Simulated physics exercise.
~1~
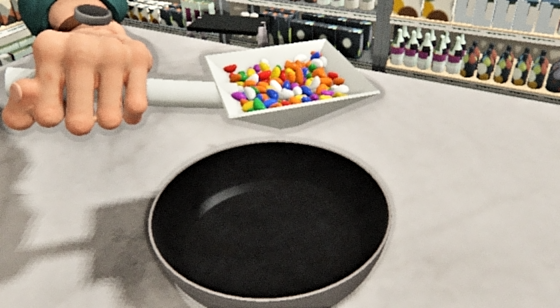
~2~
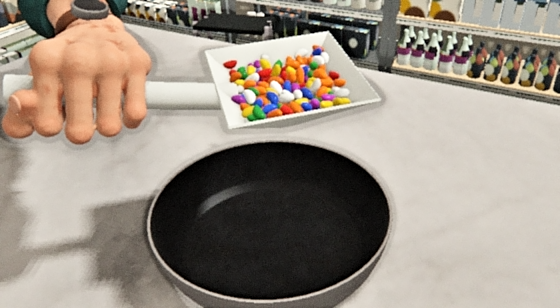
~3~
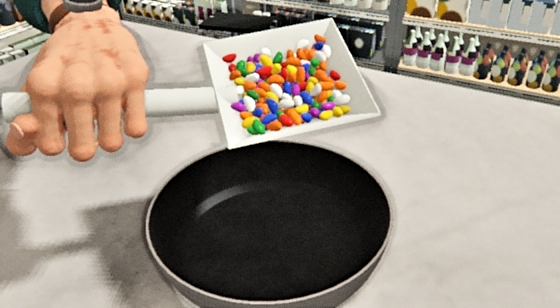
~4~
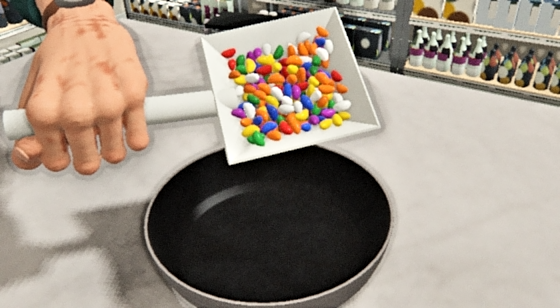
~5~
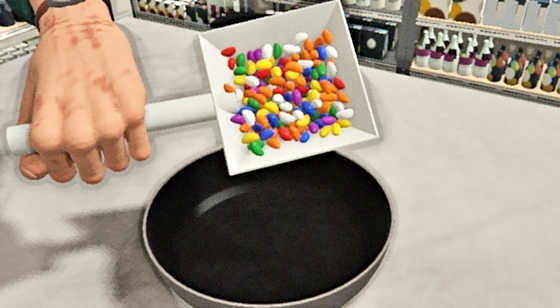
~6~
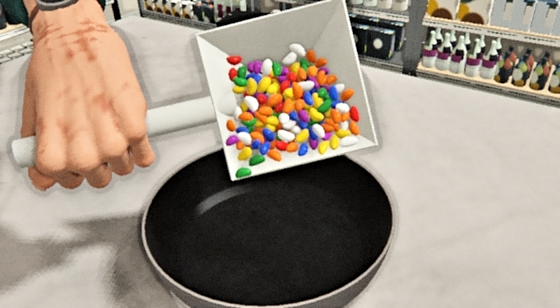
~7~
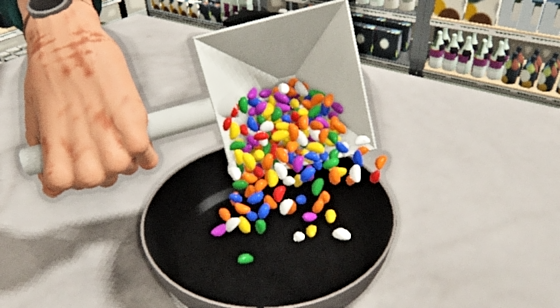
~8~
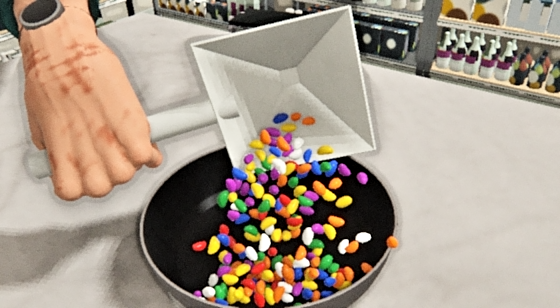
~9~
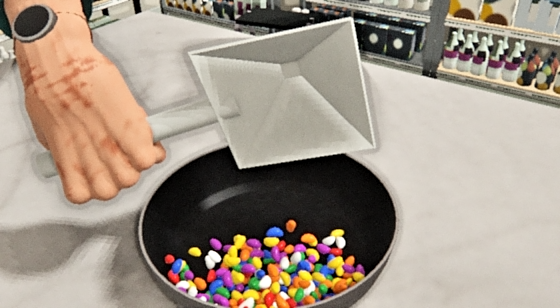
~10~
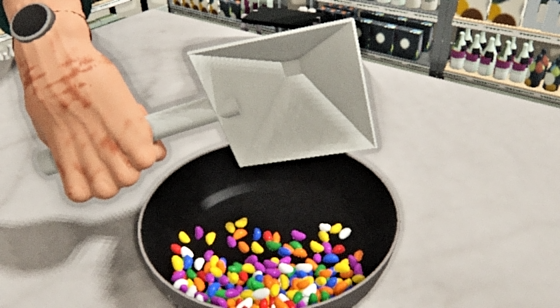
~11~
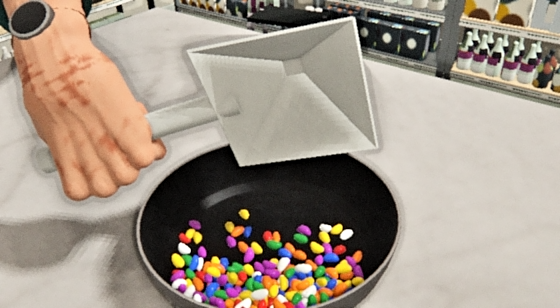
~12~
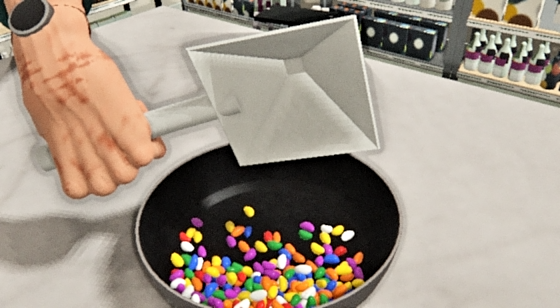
A hand tilting a white square scoop of colourful jelly beans, pouring them into a black pan until the scoop is empty.
